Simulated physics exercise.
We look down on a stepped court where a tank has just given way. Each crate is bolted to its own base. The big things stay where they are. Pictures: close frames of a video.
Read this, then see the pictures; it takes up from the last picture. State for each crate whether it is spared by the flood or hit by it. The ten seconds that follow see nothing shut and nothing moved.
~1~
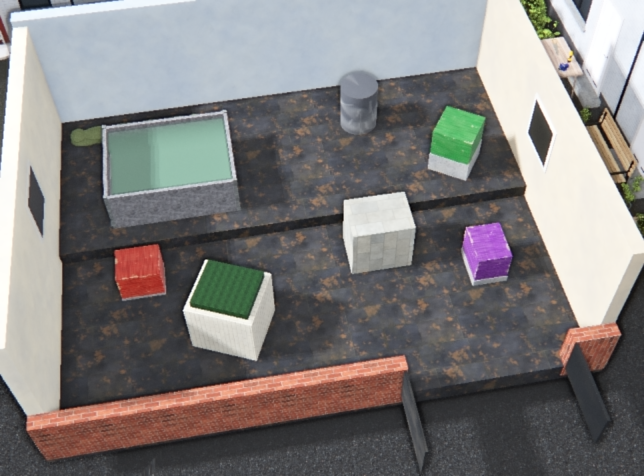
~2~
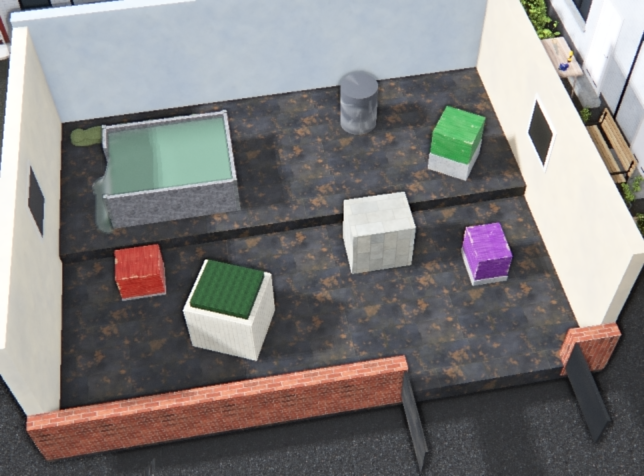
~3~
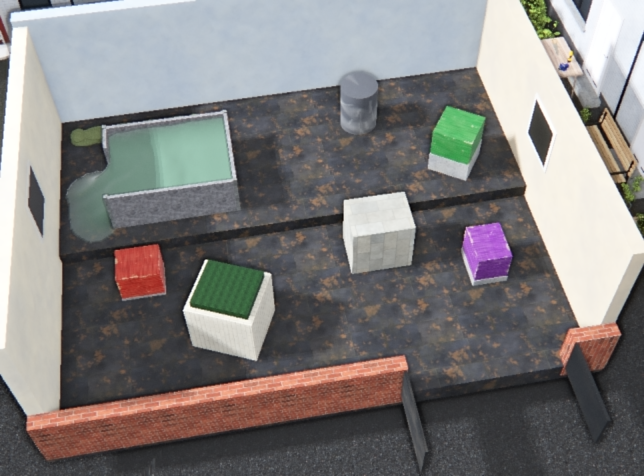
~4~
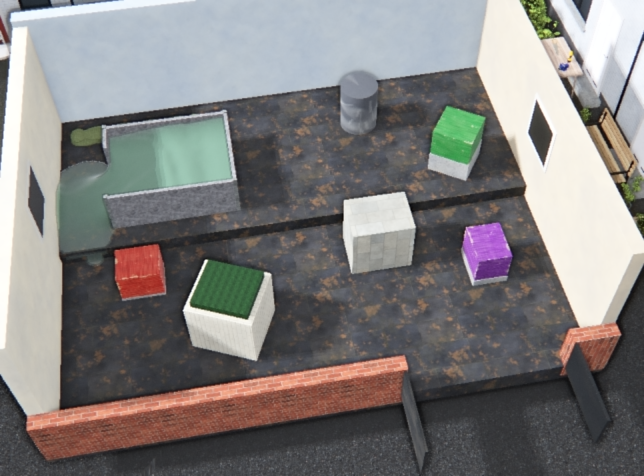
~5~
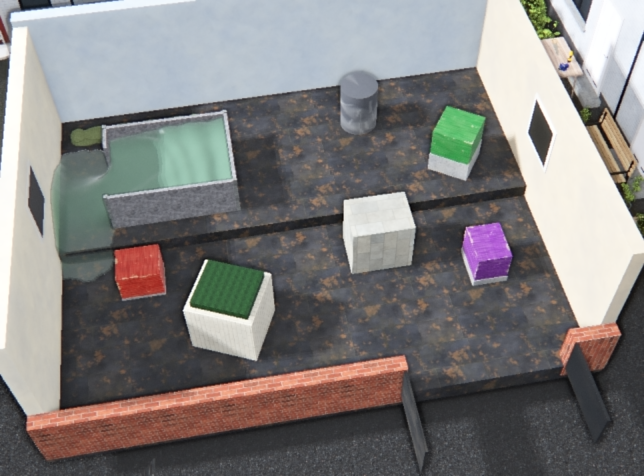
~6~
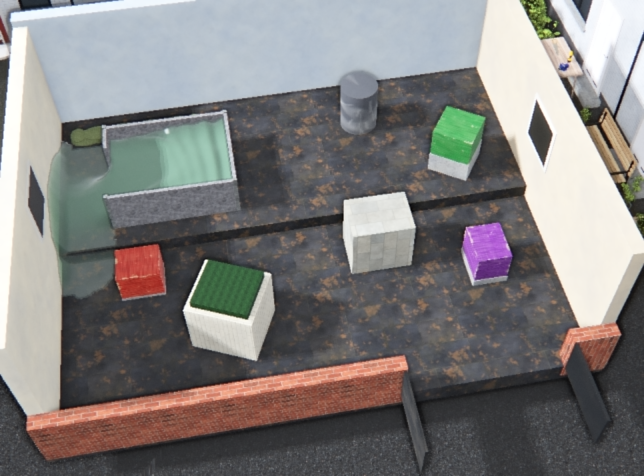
One by one: Red crate: Reached. Green crate: Spared. Purple crate: Spared.
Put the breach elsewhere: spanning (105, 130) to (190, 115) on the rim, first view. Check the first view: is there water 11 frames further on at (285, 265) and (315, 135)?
Going through them in turn, the first is untouched by it and the second is drenched.
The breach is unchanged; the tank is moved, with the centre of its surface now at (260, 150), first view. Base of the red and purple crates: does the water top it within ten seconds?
As I see it, red gets reached, and purple is not reached.
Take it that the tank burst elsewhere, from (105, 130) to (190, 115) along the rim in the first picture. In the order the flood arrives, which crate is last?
The purple-painted one.
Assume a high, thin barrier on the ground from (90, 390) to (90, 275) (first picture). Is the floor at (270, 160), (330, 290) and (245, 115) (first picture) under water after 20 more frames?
The first point comes out unwetted, the next unwetted, the last inundated.
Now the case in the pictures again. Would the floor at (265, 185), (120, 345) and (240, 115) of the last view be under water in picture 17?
As listed: Clear, wet, free of water.
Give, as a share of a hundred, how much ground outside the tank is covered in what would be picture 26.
About 35 per cent.
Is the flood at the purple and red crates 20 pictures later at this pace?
Purple: Unflooded, red: Flooded.
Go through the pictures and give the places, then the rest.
The first picture shows the water tank at (168, 156) is whole and still.
In the second picture, water pours out at (113, 190) and has run to (108, 229).
In the third picture, water pours out at (114, 192) and has run to (87, 237).
In the fourth picture, the front is at (60, 246), out from the gap at (114, 193).
In the fifth picture, water pours out at (114, 193) and has run to (63, 274).
In the sixth picture, water pours out at (114, 193) and has run to (63, 291).
A moment on, water covers 15 % of the floor; the red crate water round its plinth, the green crate not reached, the purple crate not reached.
Next, water covers 25 % of the floor; the red crate water round its plinth, the green crate not reached, the purple crate not reached.
Then, water covers 35 % of the floor; the red crate water round its plinth, the green crate not reached, the purple crate not reached.
Later, water covers 70 % of the floor; the red crate water round its plinth, the green crate water round its plinth, the purple crate water round its plinth.
In the end, water covers 90 % of the floor; the red crate was topped, the green crate stayed above the water, the purple crate stayed above the water.
